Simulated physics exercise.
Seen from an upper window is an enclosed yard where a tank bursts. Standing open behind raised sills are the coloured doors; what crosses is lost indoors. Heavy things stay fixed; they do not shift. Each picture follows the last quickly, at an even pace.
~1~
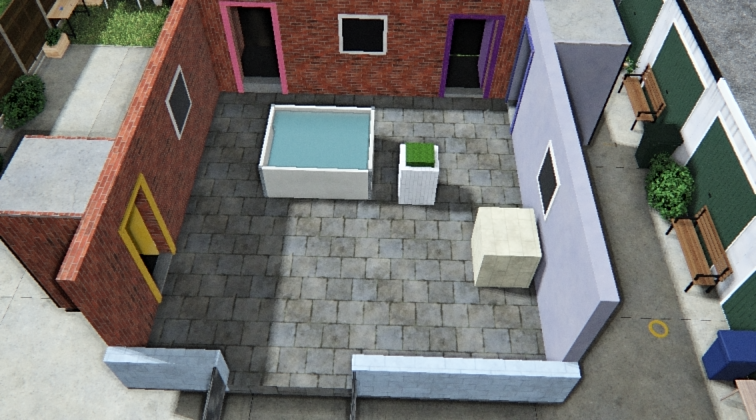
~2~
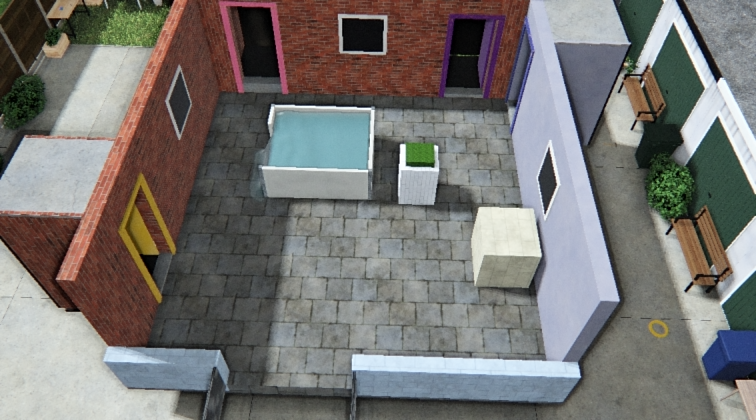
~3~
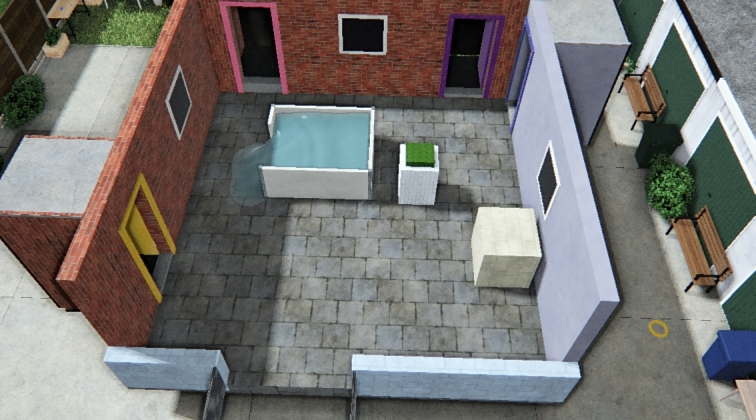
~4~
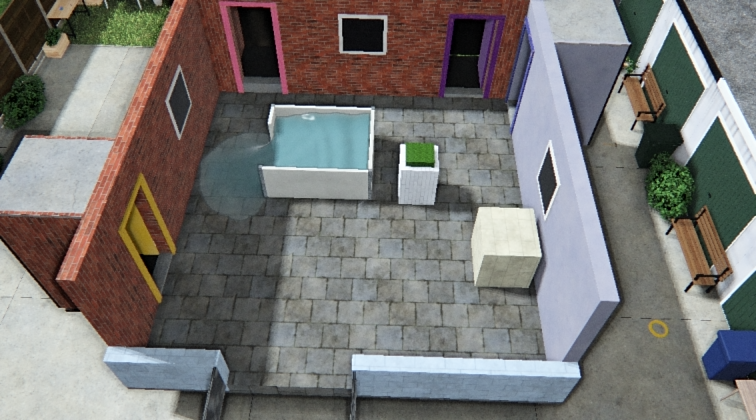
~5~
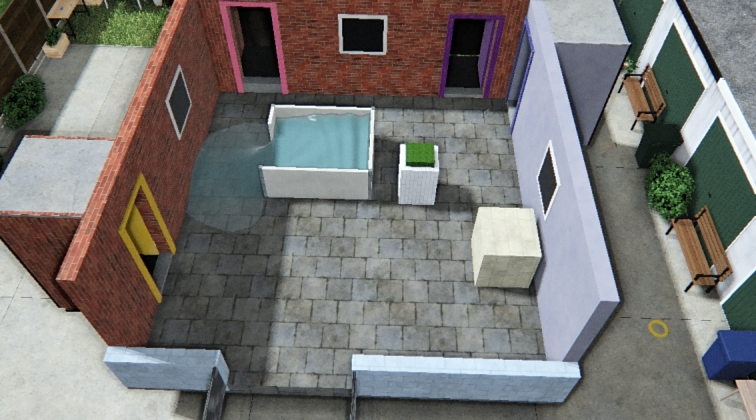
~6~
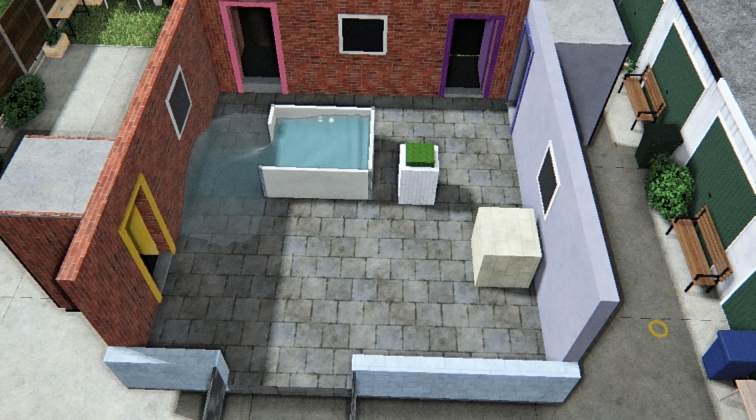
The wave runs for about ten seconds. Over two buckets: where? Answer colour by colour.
Blue door: Little enough water. Pink door: Little enough water. Yellow door: Too much water. Purple door: Little enough water.
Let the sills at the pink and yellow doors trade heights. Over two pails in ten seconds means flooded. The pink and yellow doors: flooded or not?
Put simply, the pink door admits more; the yellow door admits less.
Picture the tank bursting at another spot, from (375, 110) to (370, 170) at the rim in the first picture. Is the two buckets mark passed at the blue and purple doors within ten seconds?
The blue door tops the limit and the purple door tops the limit.
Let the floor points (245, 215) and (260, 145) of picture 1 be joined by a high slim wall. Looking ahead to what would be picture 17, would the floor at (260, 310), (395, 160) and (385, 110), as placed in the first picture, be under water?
Results in order: Swamped / bone-dry / bone-dry.
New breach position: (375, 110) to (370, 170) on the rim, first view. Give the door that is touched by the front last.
The yellow-painted one comes last.
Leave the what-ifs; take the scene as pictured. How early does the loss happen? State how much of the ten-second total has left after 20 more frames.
Somewhere around 25 per cent, I'd say.
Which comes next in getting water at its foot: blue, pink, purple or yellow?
Answer: The yellow one.
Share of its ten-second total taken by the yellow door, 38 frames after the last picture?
My estimate is close to 90 per cent.
A moment on, water covers 15 % of the floor; the blue door not reached, the pink door not reached, the yellow door wet at the sill, nothing in, the purple door not reached.
Next, water covers 25 % of the floor; the blue door not reached, the pink door wet at the sill, nothing in, the yellow door under two buckets in, the purple door not reached.
Then, water covers 50 % of the floor; the blue door not reached, the pink door wet at the sill, nothing in, the yellow door over two buckets in, the purple door not reached.
Later, water covers 75 % of the floor; the blue door wet at the sill, nothing in, the pink door under two buckets in, the yellow door over two buckets in, the purple door wet at the sill, nothing in.
In the end, water covers 95 % of the floor; the blue door under two buckets in, the pink door under two buckets in, the yellow door over two buckets in, the purple door under two buckets in.
